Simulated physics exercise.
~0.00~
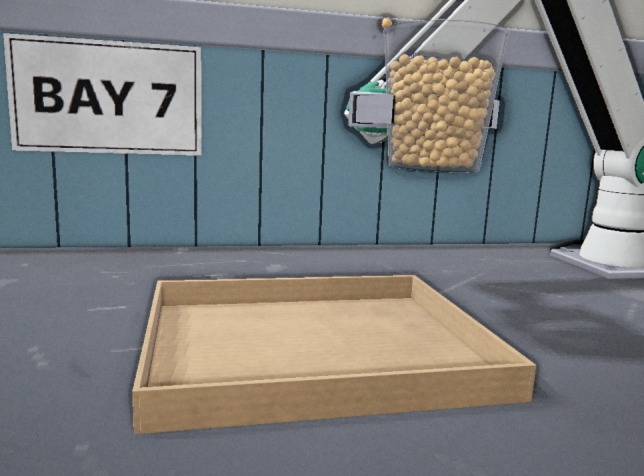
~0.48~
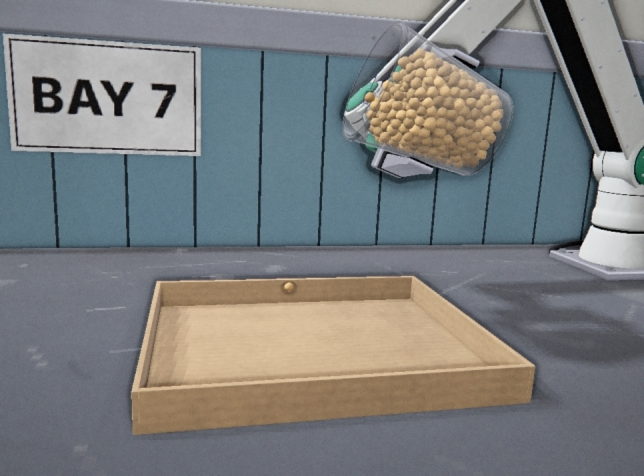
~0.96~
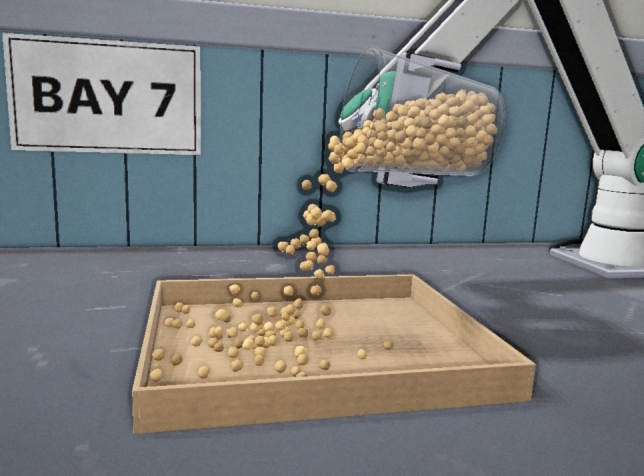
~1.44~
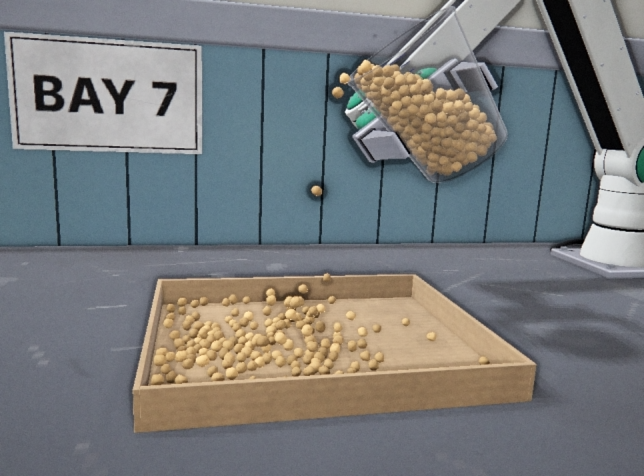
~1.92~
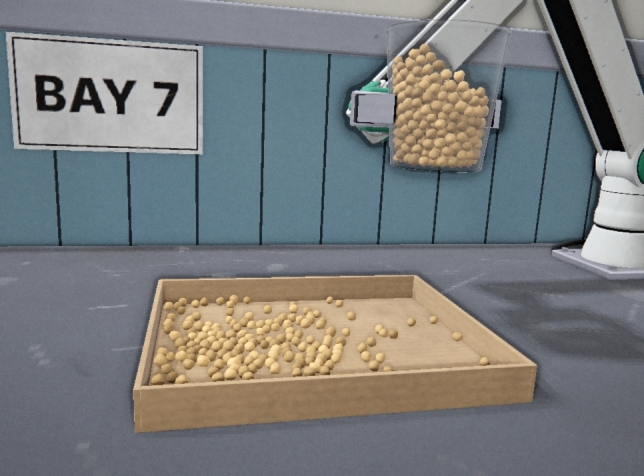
Above a shallow wooden tray, a robotic gripper tips a beaker, spills some chickpeas, and straightens it.
